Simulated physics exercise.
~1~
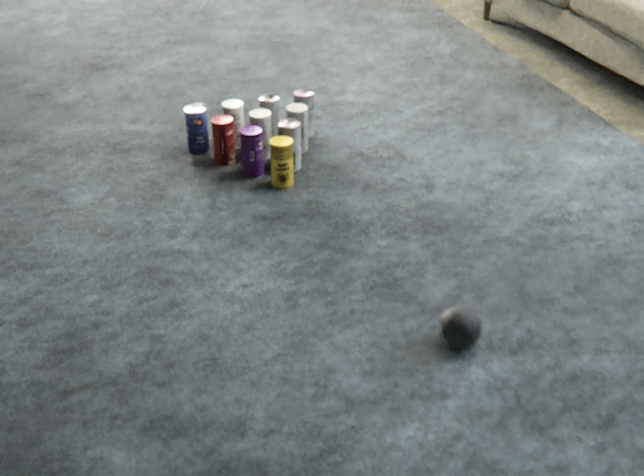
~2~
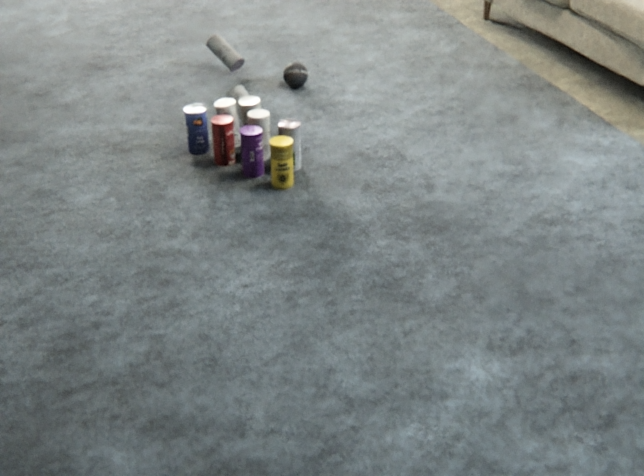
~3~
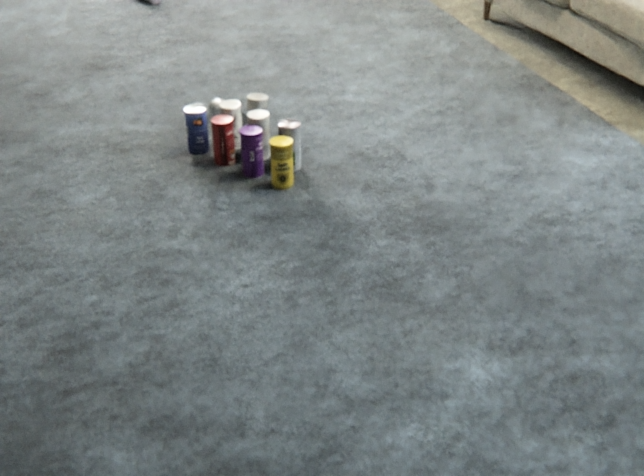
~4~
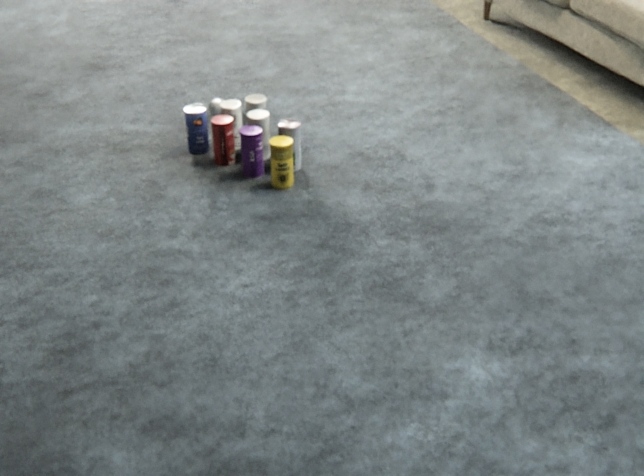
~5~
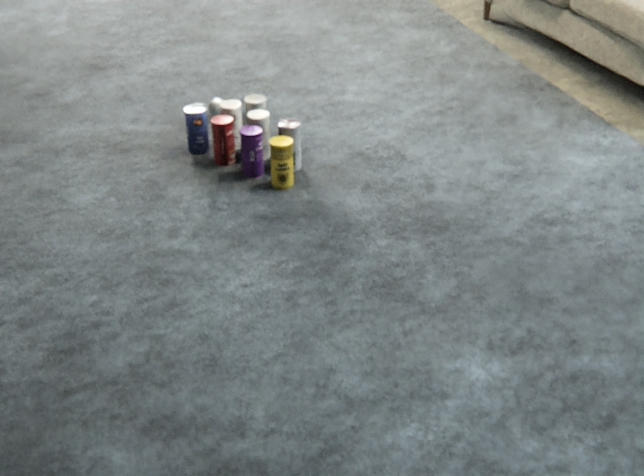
The clip shows a dark ball rolling across a grey carpet toward a wedge of upright canisters, striking the back right side, knocking two pale ones over and rolling out of view. One slides away too, while the blue, red, purple and yellow canisters stay standing.
